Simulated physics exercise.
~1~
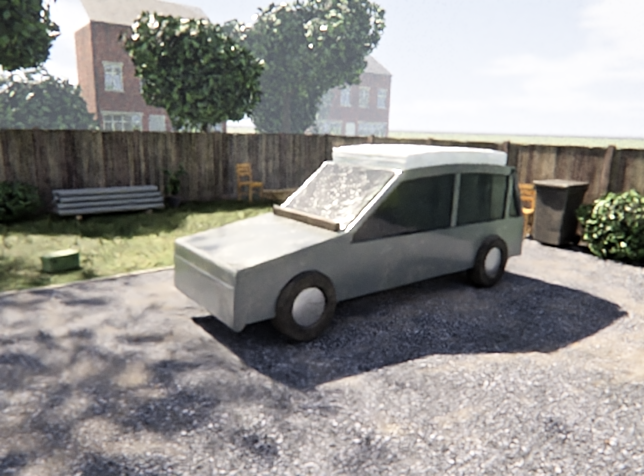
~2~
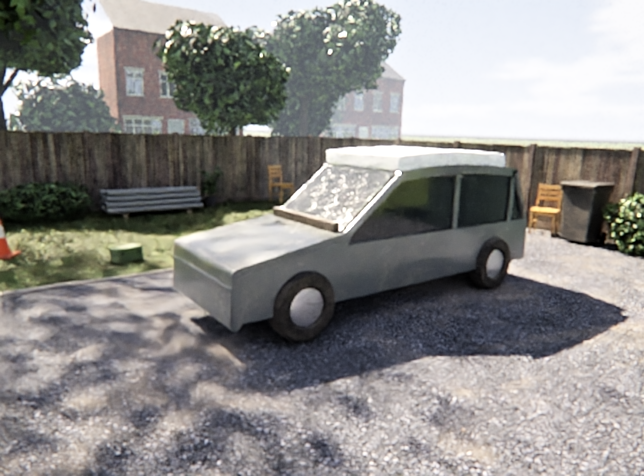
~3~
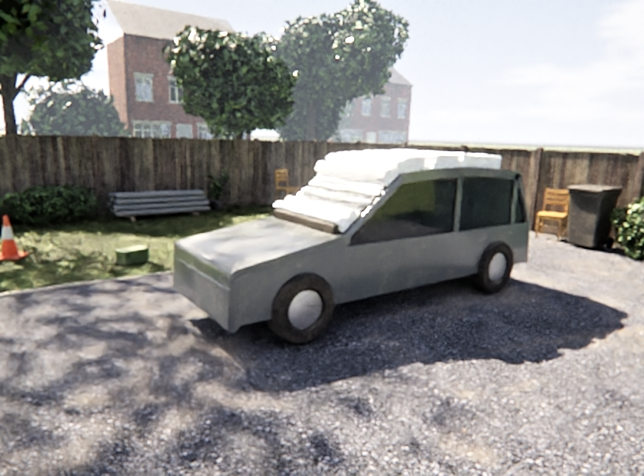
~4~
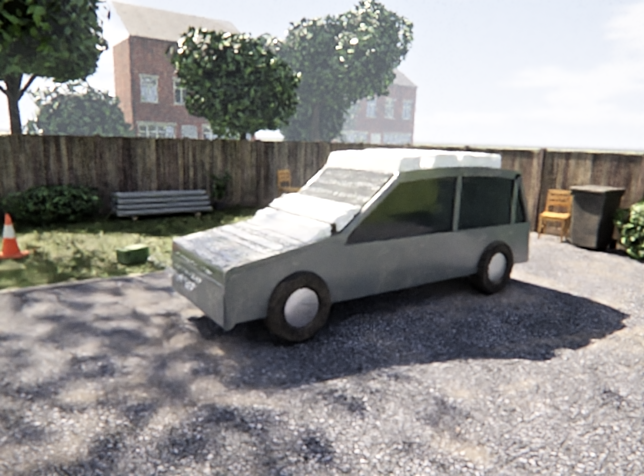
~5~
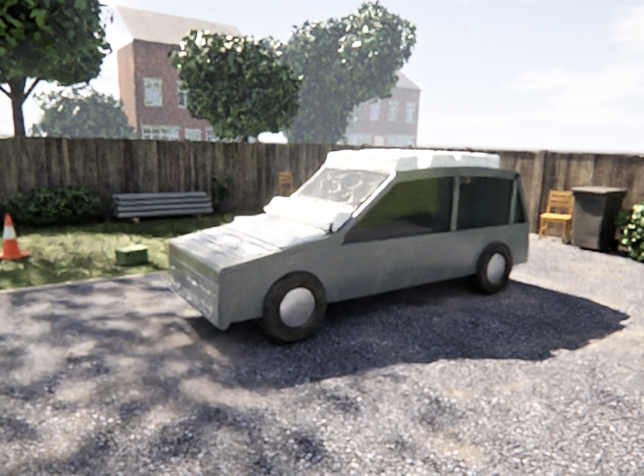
A boxy grey-green car with a thick slab of white snow on its roof brakes on a gravel yard, seen from its front left side by a camera that travels with it. Behind it are a wooden fence, a grey bench on grass, leafy trees and brick houses, with an orange cone coming into view at left. The front of the snow slides down the windscreen in broken layers, then spills over the wipers onto the bonnet. Finally, most of the snow remains on the roof, with clumps at the foot of the glass and a thin, broken layer across the bonnet.
